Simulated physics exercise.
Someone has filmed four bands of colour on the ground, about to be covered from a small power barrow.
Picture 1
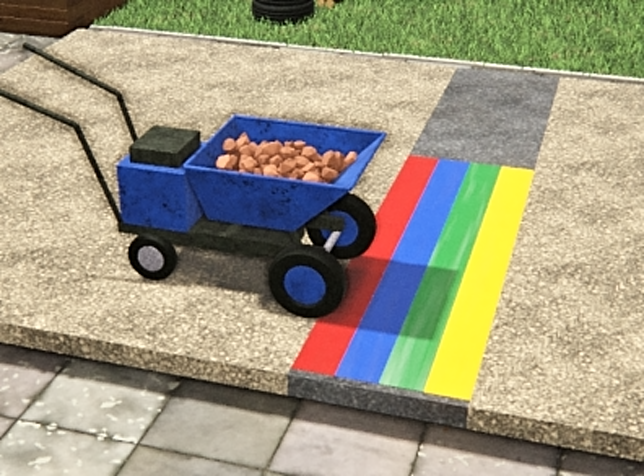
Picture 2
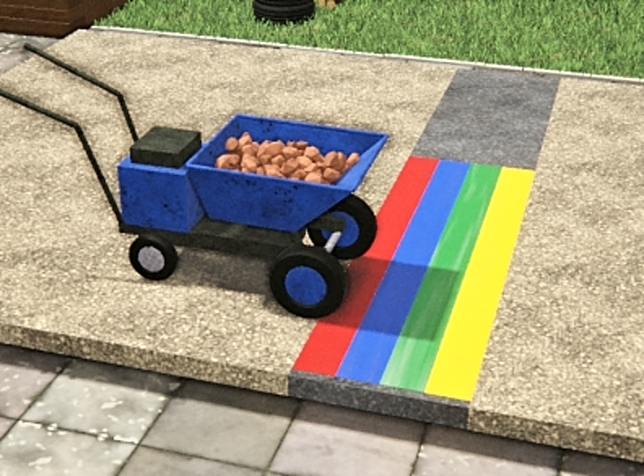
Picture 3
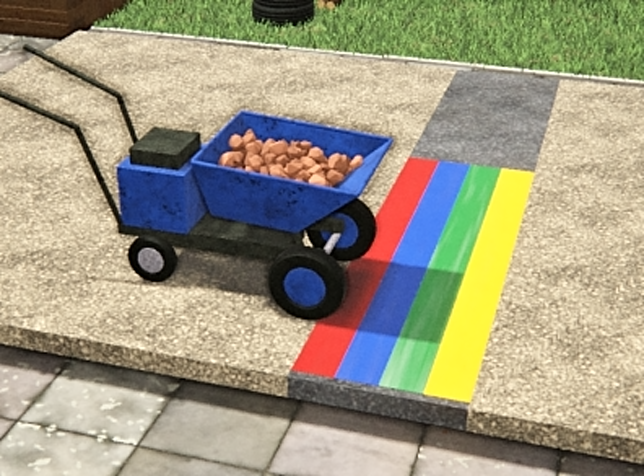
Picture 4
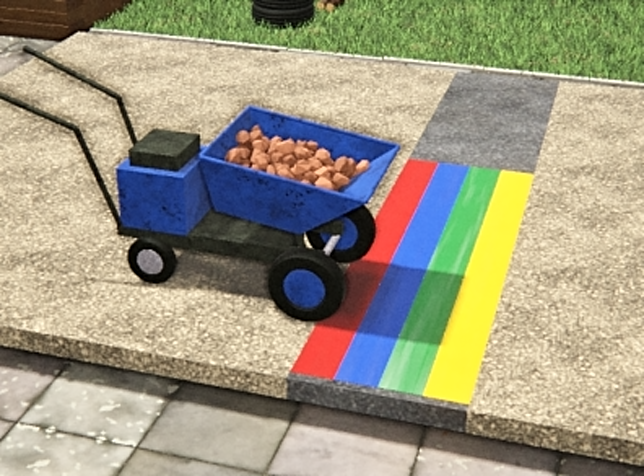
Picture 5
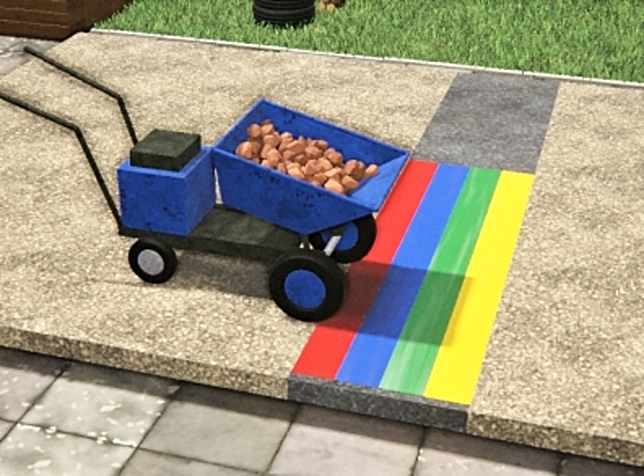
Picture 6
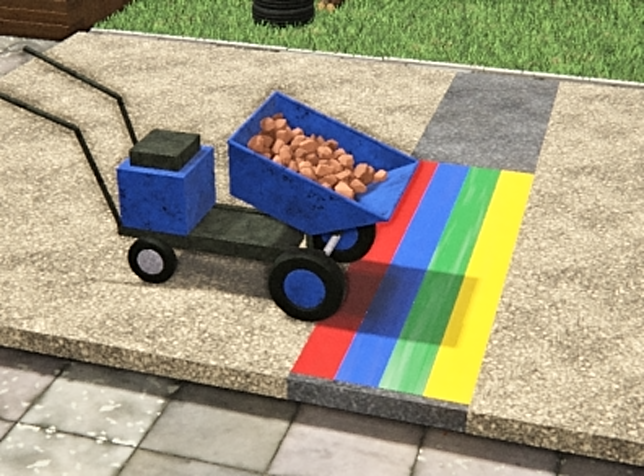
The clip opens on a small blue power barrow holding reddish-brown lumps of rubble in a level skip, beside red, blue, green and yellow bands on the ground. The skip gradually tilts forward to the right, its back rising and its lip lowering, while the wheels stay put.
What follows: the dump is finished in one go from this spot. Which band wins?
The yellow strip carries the most.
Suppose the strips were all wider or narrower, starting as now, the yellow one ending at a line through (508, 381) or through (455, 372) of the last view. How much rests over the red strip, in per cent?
About 0 and 0 per cent.
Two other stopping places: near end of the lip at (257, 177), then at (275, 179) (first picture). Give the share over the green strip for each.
Roughly 20 per cent, and 30 per cent.
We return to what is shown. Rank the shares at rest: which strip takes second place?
It is that green strip.
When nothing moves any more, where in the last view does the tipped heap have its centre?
Around (477, 305).
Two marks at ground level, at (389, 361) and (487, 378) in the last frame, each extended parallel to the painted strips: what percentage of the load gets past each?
Near 90 % and 20 %.
Soon, skip tipped steeply; all in the skip.
A while on, skip tipped steeply; about two thirds in the skip; a small part over the green strip; about a quarter over the yellow strip; a stray few off the paint.
Towards the end, skip tipped right over; a small part in the skip; about a quarter over the green strip; about a third over the yellow strip; about a quarter off the paint.
Finally, skip tipped right over; a small part in the skip; none over the red strip; none over the blue strip; about a quarter over the green strip; about a third over the yellow strip; about a quarter off the paint.
